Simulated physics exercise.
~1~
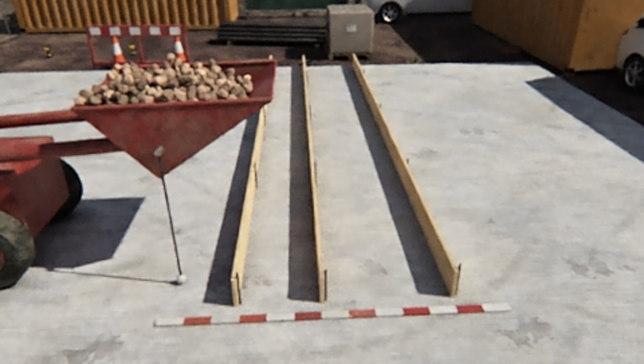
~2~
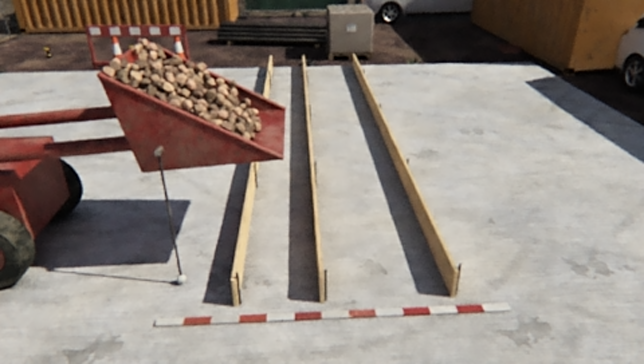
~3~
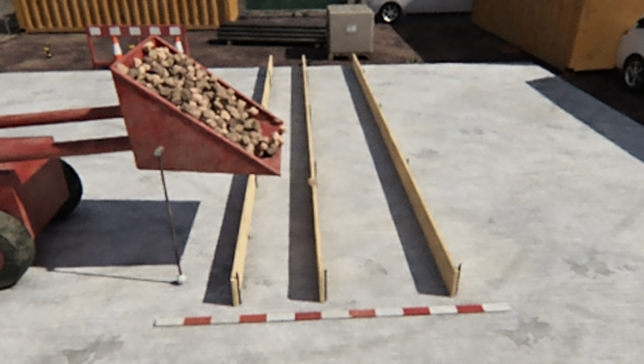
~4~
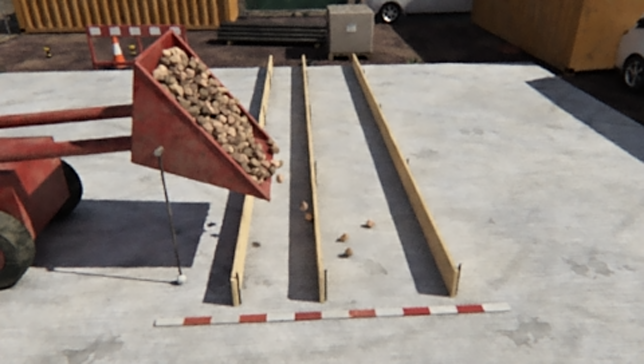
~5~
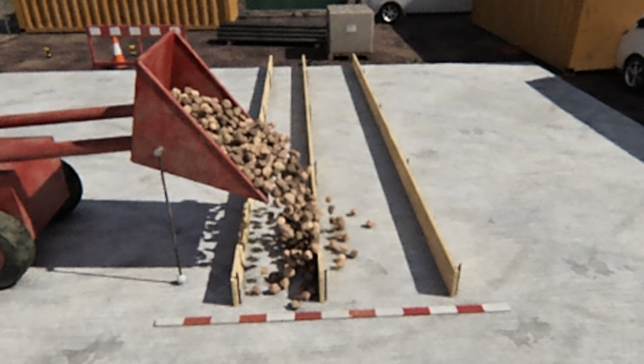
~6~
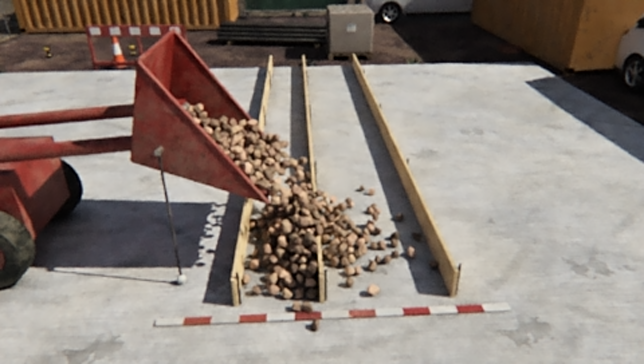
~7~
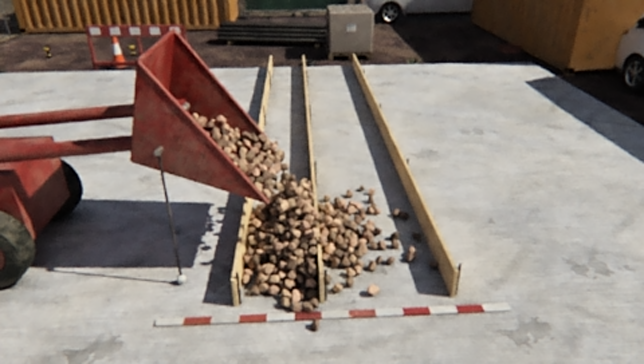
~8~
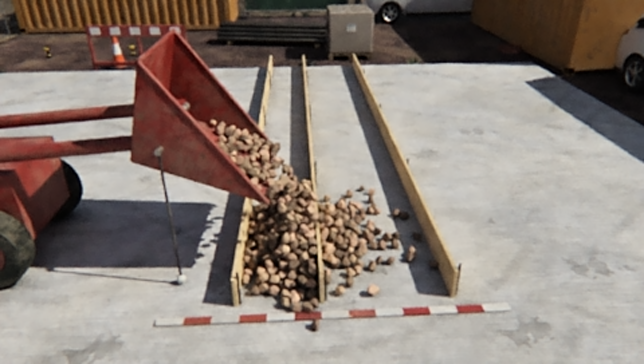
On a sunlit concrete yard, a red loader tips its bucket of brown stones down to the right, pauses, then tilts further, spilling them among fixed wooden planks; most pile up in the nearer bay, some lie in the farther one, and a few remain in the bucket.
